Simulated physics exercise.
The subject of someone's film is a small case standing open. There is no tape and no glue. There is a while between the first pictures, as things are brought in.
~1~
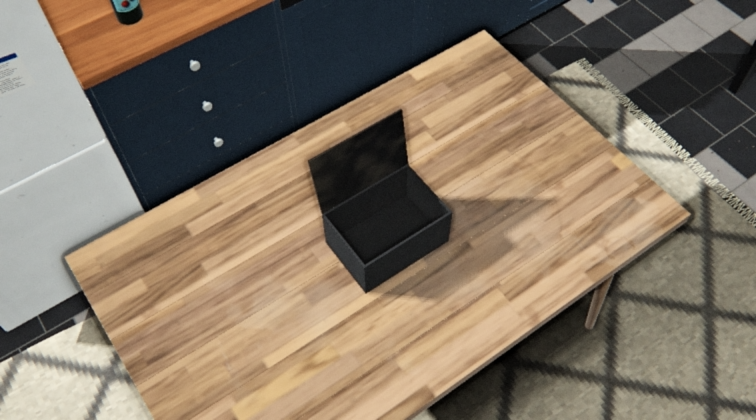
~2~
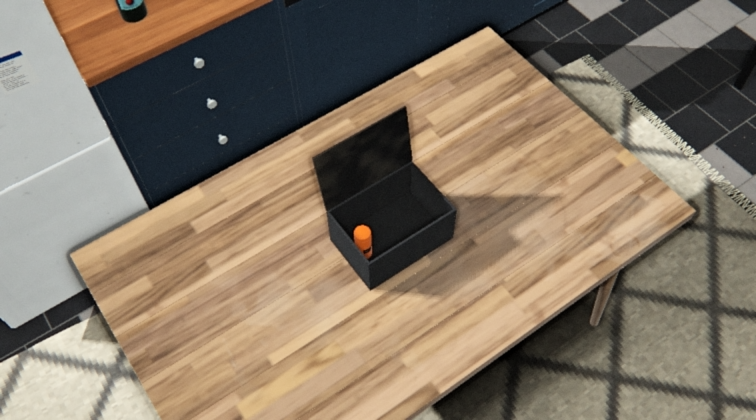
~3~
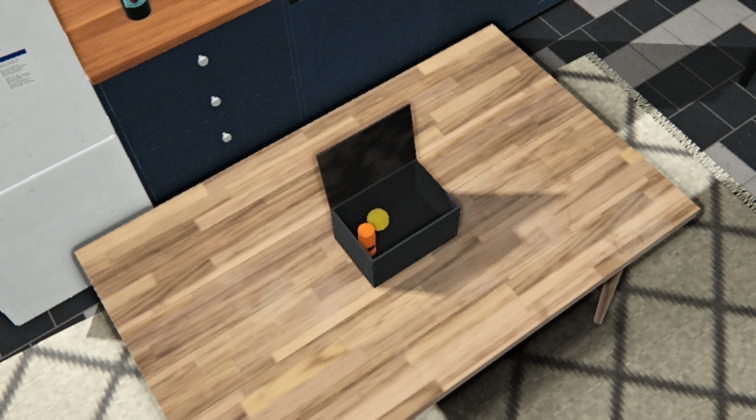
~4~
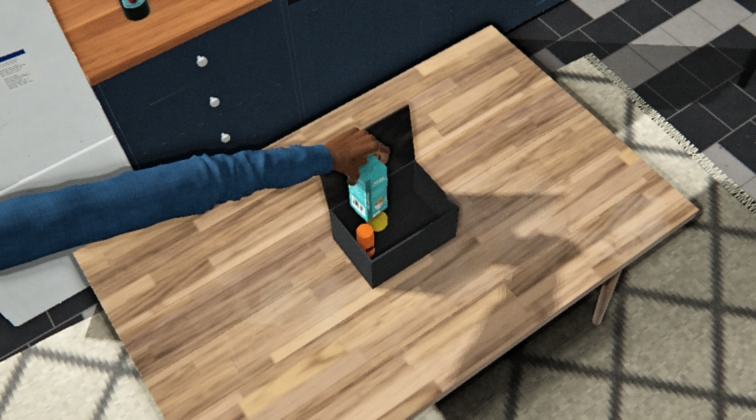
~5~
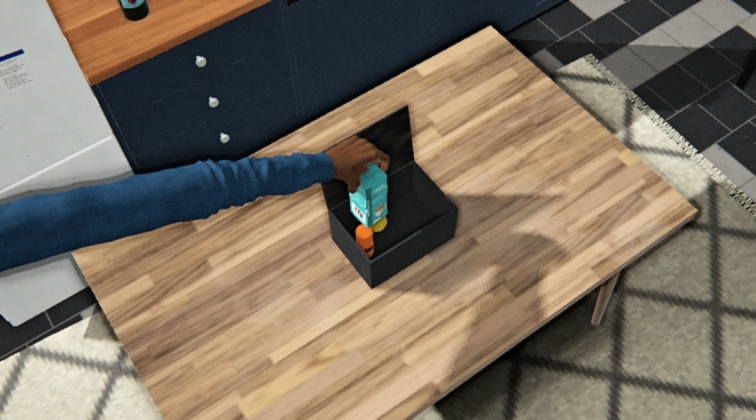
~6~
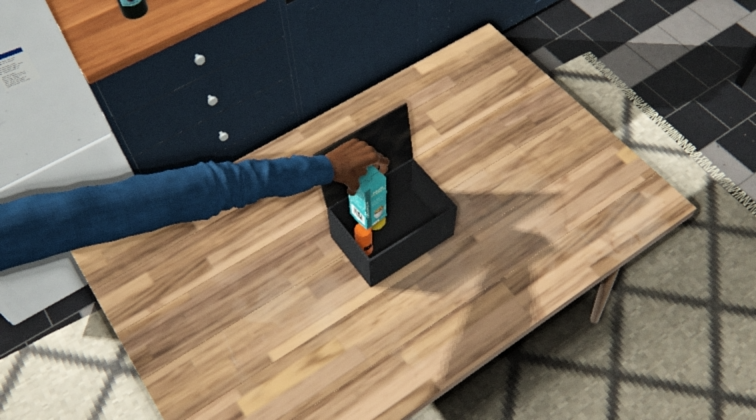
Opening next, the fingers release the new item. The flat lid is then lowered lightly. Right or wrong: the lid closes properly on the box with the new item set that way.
Right.
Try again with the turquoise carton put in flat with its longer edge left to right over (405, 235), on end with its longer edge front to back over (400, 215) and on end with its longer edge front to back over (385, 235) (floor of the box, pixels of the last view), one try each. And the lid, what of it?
Shut; open; open.
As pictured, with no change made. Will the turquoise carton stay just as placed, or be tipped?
Result: The turquoise carton leans over.
Then, 0.50 s on from there, turquoise carton on its side near (396, 210).
Then, 1.30 s on from there, lid 77° above the rim; turquoise carton on its side near (404, 237); yellow lemon shifted about its own width; orange shaker shifted a little.
Then, 2.10 s on from there, lid 26° above the rim; turquoise carton on its side near (404, 237); yellow lemon shifted about its own width; orange shaker shifted a little.
In the end, lid shut; toppled in the box, turquoise carton; moved from the start, yellow lemon; orange shaker unmoved. At the end, from the last picture's camera, turquoise carton near (404, 237).
